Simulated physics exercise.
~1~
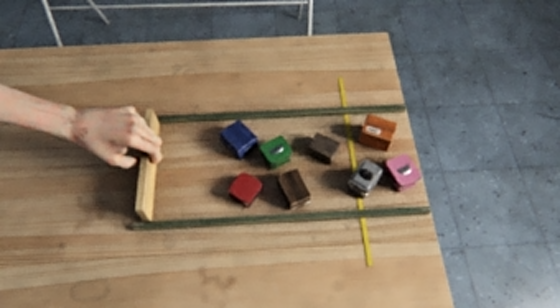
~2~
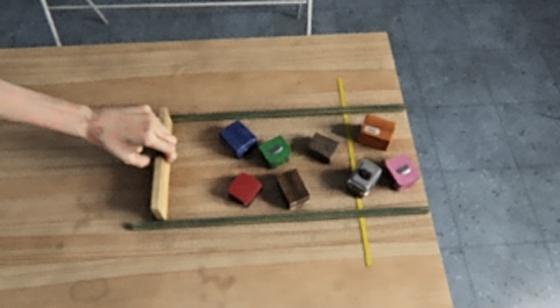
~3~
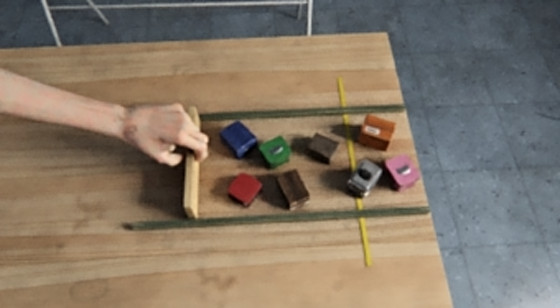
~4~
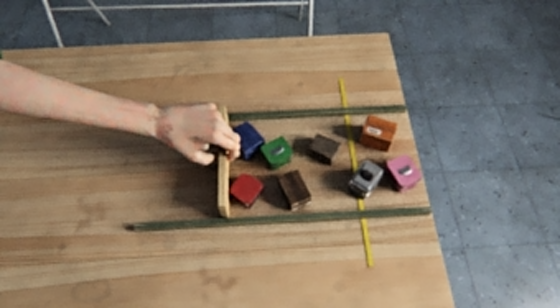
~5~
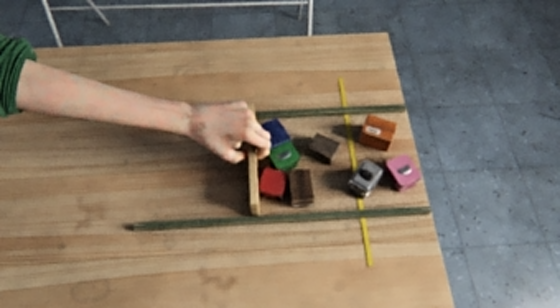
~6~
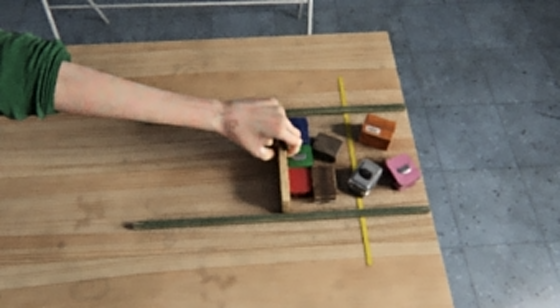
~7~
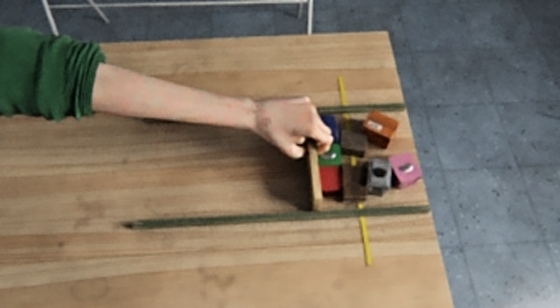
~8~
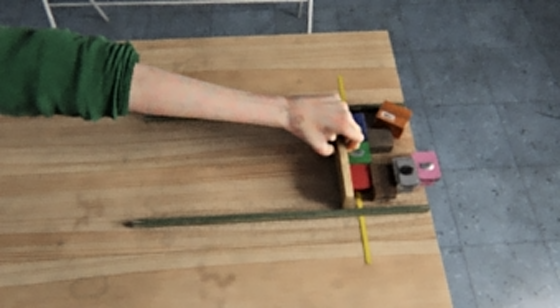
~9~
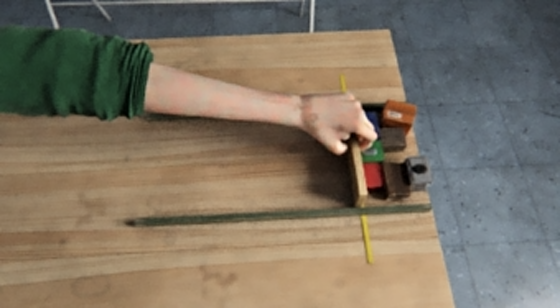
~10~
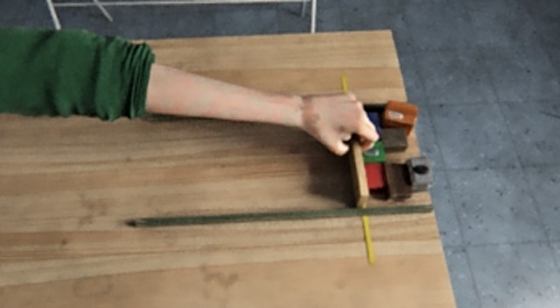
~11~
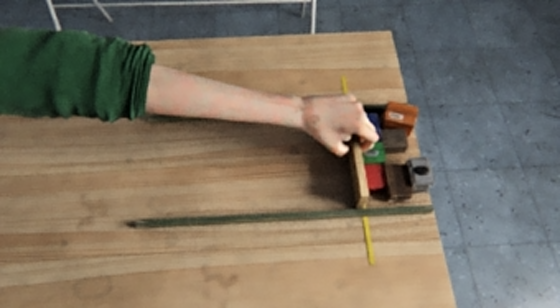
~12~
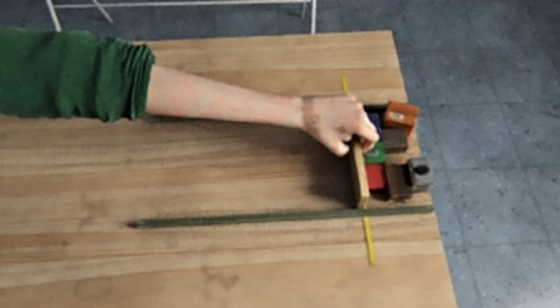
A wooden board, pushed by a hand, slid right across a table between two dark strips, gathering small colored boxes and shoving them past a yellow line until the pink one dropped off the edge and the rest stayed bunched there.
